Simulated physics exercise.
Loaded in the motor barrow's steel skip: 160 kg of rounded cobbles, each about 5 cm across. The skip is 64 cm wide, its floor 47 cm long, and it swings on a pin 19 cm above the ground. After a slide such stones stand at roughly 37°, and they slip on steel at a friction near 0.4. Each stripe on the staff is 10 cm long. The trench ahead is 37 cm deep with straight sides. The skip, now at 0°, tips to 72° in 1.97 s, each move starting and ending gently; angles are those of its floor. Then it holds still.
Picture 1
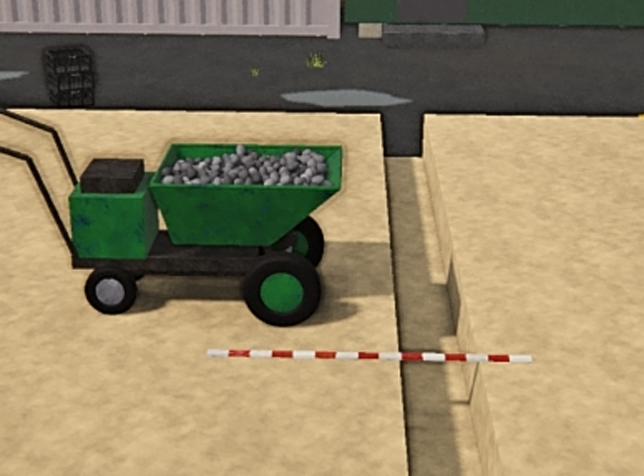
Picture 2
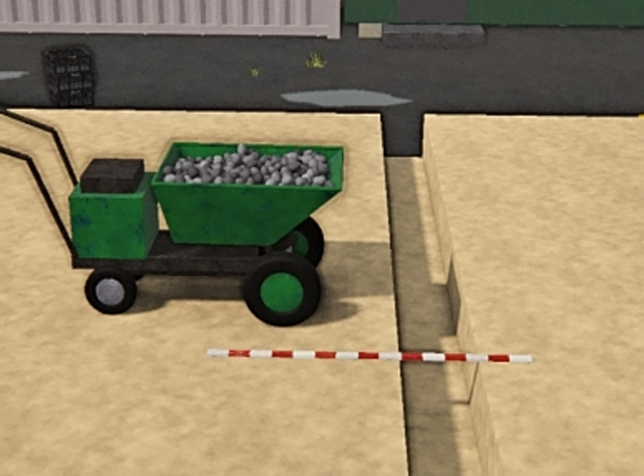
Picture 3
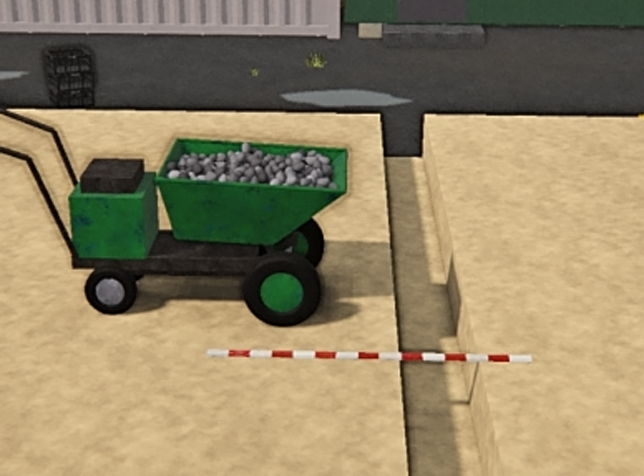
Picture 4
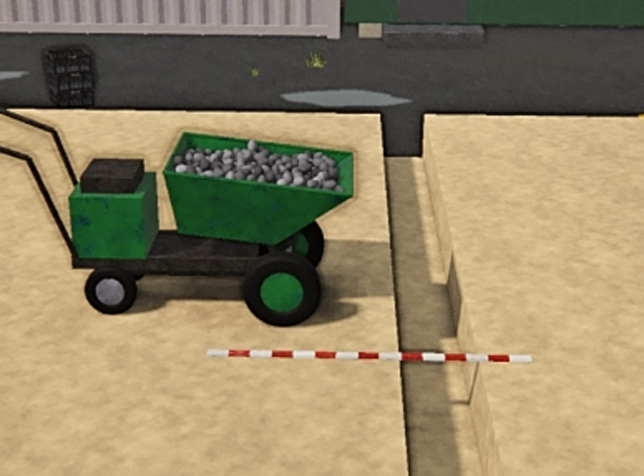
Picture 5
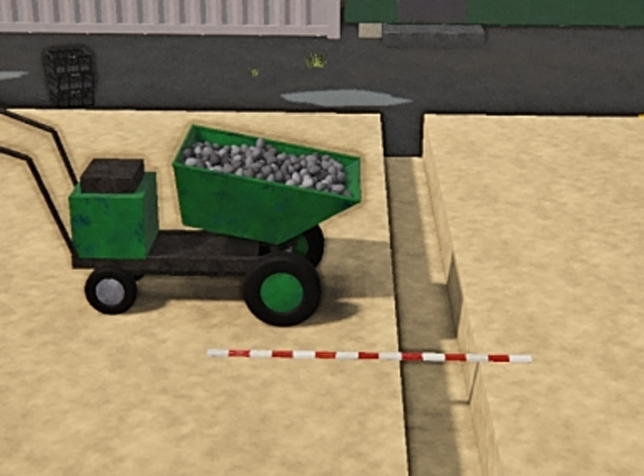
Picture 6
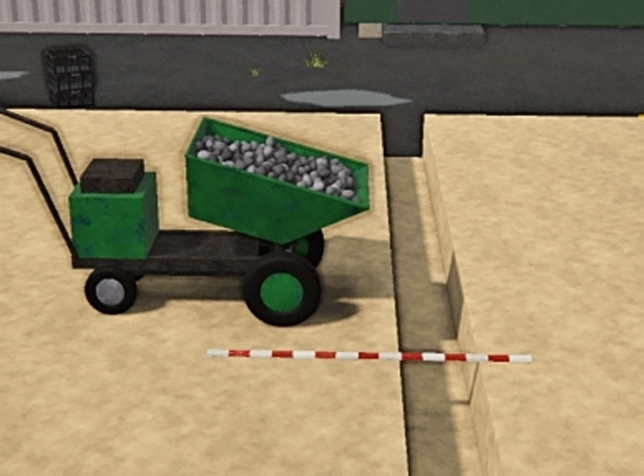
Green skip of grey stones on a small motor barrow tilting gradually forward to the right, its rear rising, beside a narrow trench.
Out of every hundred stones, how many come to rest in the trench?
About 98 per cent.
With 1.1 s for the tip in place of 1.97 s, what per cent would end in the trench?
In that case some 95 per cent.
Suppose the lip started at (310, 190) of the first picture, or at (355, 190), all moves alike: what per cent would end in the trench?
About 100 and 90 per cent.
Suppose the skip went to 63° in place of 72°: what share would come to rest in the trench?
It would be near 95 per cent.
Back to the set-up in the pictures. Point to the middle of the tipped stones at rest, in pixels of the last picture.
Their middle is at about (432, 349).
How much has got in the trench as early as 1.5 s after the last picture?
Some 75 per cent.
Then, 0.9 s after the last picture the floor is at 61°, 94 % in the skip, 5 % in the trench; the foremost stones are at (440, 310).
Then, 1.5 s after the last picture the floor is at 72°, 24 % in the skip, 74 % in the trench, 2 % past the trench; the foremost stones are at (525, 312).
Then, 1.8 s after the last picture the floor is at 72°, 4 % in the skip, 94 % in the trench, 2 % past the trench; the foremost stones are at (561, 315).
Then, 3.8 s after the last picture the floor is at 72°, 0 % in the skip, 98 % in the trench, 2 % past the trench; the foremost stones are at (567, 315).
